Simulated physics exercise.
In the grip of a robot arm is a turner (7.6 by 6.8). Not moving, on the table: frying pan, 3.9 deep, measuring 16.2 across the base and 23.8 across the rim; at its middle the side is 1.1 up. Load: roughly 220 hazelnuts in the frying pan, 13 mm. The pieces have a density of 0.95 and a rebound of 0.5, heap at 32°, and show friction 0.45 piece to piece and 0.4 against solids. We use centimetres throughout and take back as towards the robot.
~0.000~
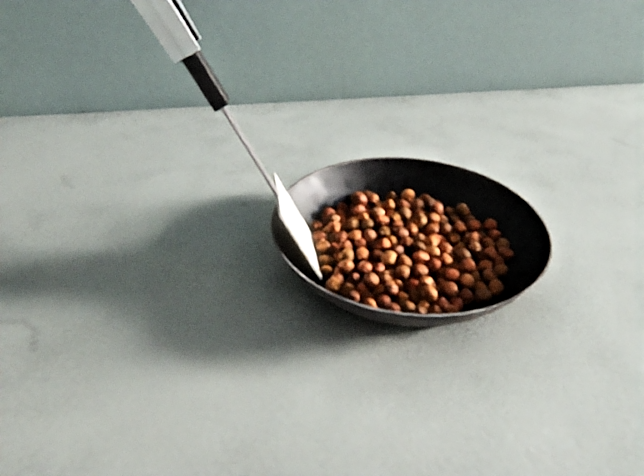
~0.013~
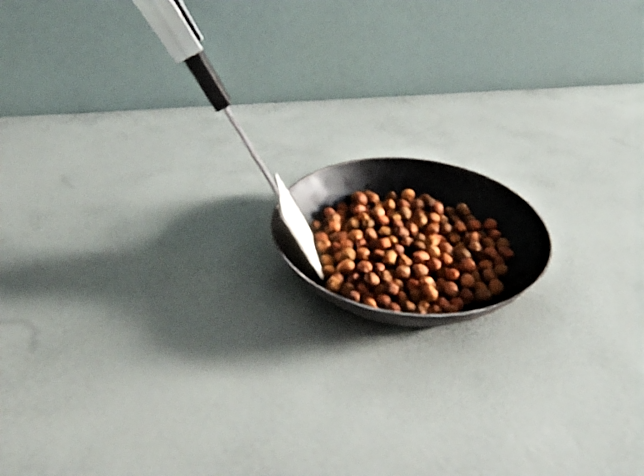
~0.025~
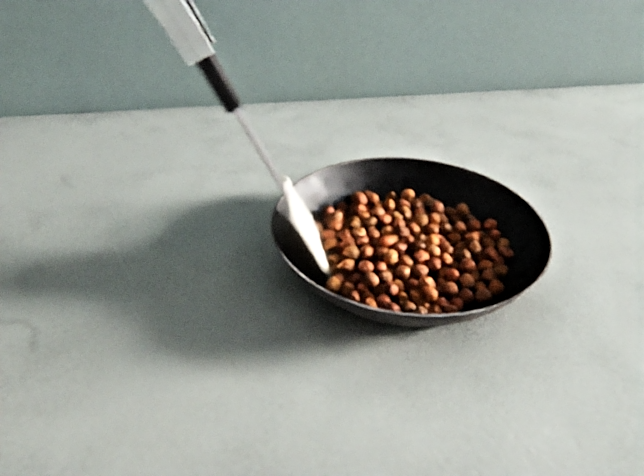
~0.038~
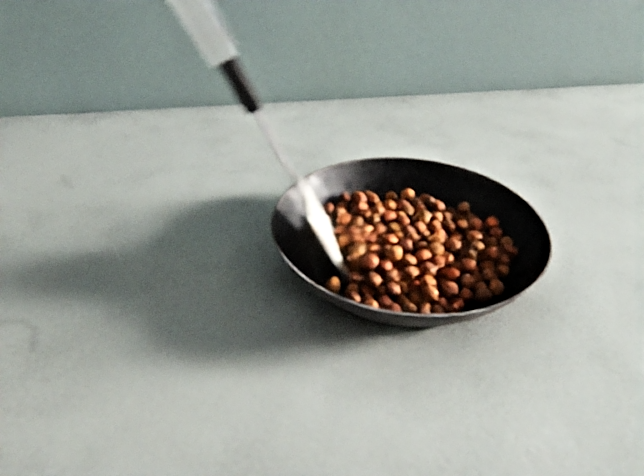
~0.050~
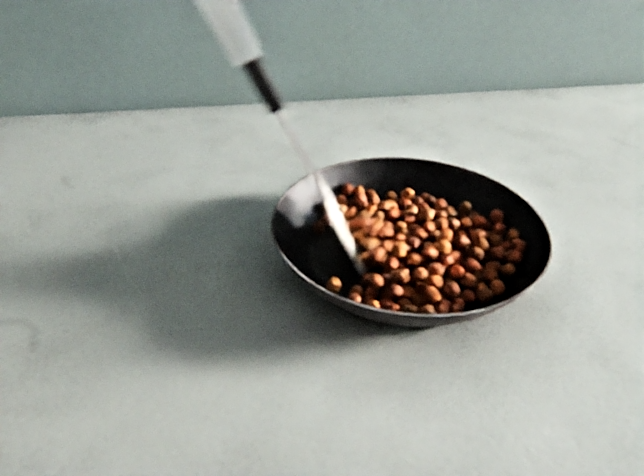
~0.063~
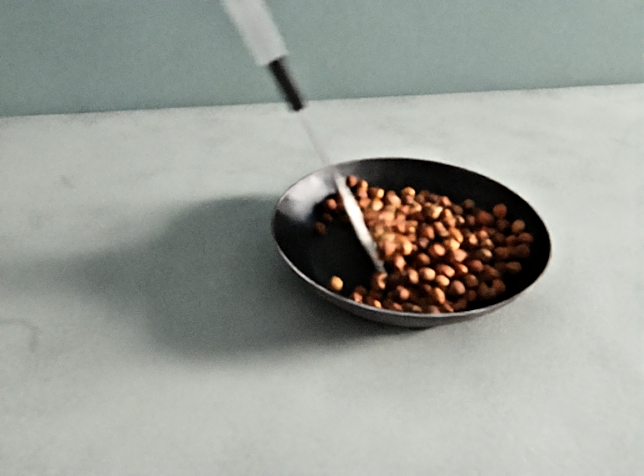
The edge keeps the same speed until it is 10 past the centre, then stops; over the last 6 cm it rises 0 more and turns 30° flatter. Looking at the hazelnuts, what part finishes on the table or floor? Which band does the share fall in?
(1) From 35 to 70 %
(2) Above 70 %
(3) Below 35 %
1.
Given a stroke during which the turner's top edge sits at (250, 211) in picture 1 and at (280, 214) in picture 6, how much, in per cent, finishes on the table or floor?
Roughly 15 %.
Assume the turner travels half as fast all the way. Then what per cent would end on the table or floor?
Estimate: Near 25 %.
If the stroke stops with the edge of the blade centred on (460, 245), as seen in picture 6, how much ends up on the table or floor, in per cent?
I'd estimate about 5 per cent.
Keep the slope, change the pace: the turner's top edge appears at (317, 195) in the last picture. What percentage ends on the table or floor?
Some 25 percent.
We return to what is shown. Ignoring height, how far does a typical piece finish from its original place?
Somewhere near 7 centimetres, I reckon.
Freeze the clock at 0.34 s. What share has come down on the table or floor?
Around 15 percent.
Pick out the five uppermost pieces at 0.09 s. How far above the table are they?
Around 6 cm above the table.
After 0.09 s, sloping 65°, highest piece 6 above the table; 219 in the frying pan.
After 0.13 s, sloping 58°, highest piece 7 above the table; 219 in the frying pan.
After 0.34 s, sloping 35°, highest piece 13 above the table; 126 in the frying pan, 37 on the table or floor, 56 on the blade or in flight.
After 1.39 s, sloping 35°, highest piece 4 above the table; 126 in the frying pan, 93 on the table or floor.
At rest, 126 in the frying pan, 93 on the table or floor. That is 42 % on the table or floor.
